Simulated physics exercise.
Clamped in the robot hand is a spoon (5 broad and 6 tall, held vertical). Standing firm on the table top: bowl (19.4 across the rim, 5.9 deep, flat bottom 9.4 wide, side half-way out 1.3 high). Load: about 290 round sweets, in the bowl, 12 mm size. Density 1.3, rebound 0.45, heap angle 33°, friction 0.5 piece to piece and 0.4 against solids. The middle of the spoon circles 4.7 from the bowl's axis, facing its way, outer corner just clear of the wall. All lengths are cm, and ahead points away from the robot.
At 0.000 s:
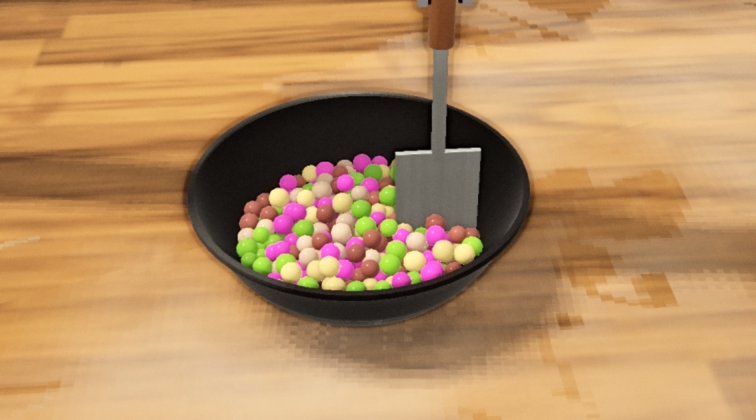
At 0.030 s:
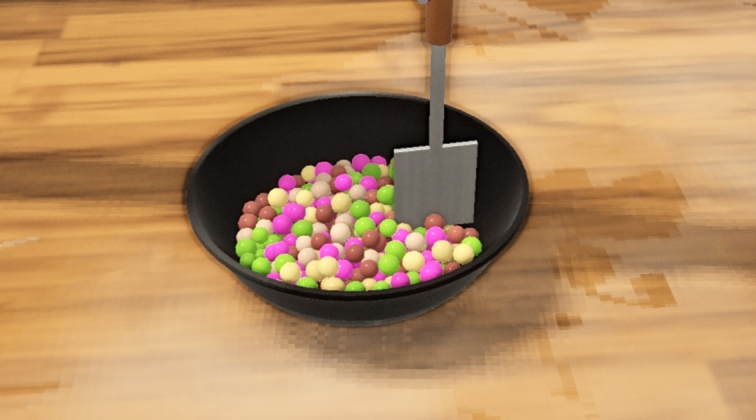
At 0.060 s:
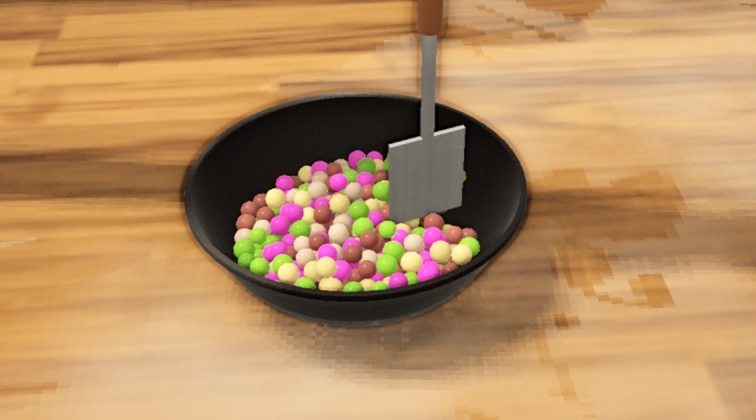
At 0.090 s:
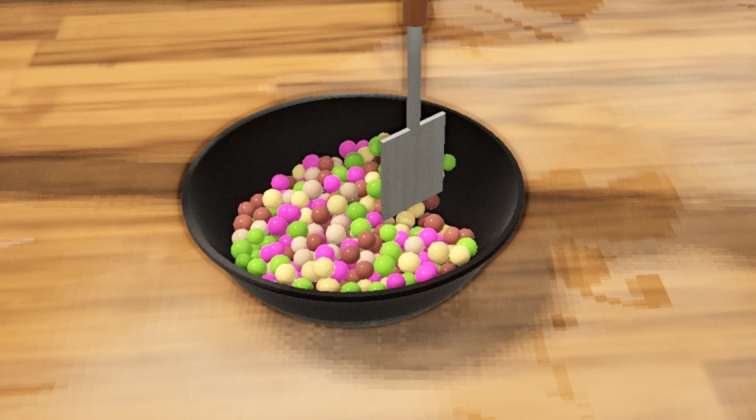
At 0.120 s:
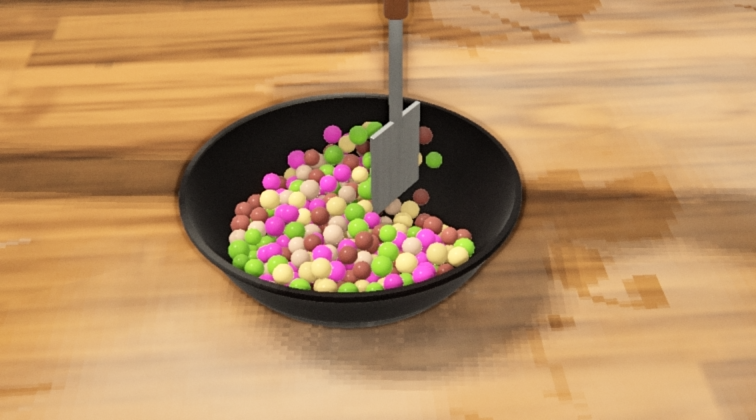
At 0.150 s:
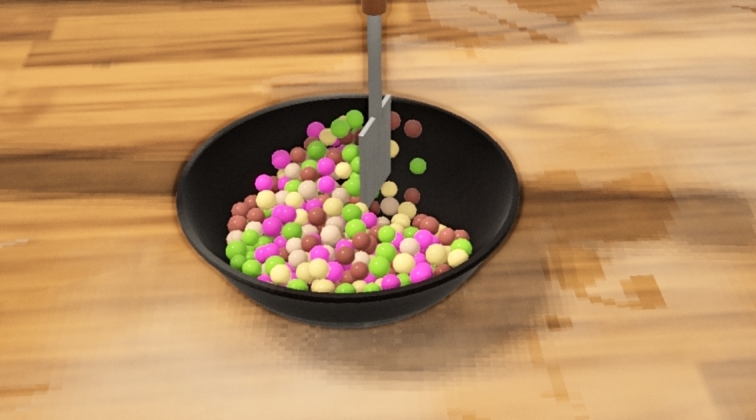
To begin with, an upright, flat-bladed utensil stands broad side to the viewer at the right of a black bowl of small pink, green, cream and brown balls. It sweeps left and toward the back, turning nearly edge-on, and the balls there bunch higher while a few sit scattered to its right.
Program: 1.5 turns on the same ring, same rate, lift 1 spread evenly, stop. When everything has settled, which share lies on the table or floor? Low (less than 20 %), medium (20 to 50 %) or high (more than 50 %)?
Share on the table or floor: Low (less than 20 %).
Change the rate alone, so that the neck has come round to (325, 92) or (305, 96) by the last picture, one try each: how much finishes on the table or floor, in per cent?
Some 35 and 40 per cent.
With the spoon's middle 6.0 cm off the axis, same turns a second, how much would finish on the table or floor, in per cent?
It would be near 0 per cent.
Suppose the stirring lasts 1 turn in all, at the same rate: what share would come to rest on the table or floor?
Then about 10 per cent.
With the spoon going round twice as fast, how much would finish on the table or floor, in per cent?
It would be near 45 per cent.
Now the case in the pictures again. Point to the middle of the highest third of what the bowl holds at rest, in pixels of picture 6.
At about (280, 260).
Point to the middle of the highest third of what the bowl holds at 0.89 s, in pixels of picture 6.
Near (325, 141).
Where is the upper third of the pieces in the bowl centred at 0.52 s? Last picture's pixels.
At about (370, 267).
By 0.52 s, 251° round, highest piece 8 above the table; 278 in the bowl, 3 on the table or floor, 5 in flight or on the tool.
By 0.89 s, 77° round, highest piece 7 above the table; 254 in the bowl, 30 on the table or floor, 2 in flight or on the tool.
By 1.27 s, 180° round, highest piece 6 above the table; 246 in the bowl, 40 on the table or floor.
By 1.97 s, 180° round, highest piece 6 above the table; 246 in the bowl, 40 on the table or floor.
Final count, 246 in the bowl, 40 on the table or floor. That is 14 % on the table or floor.
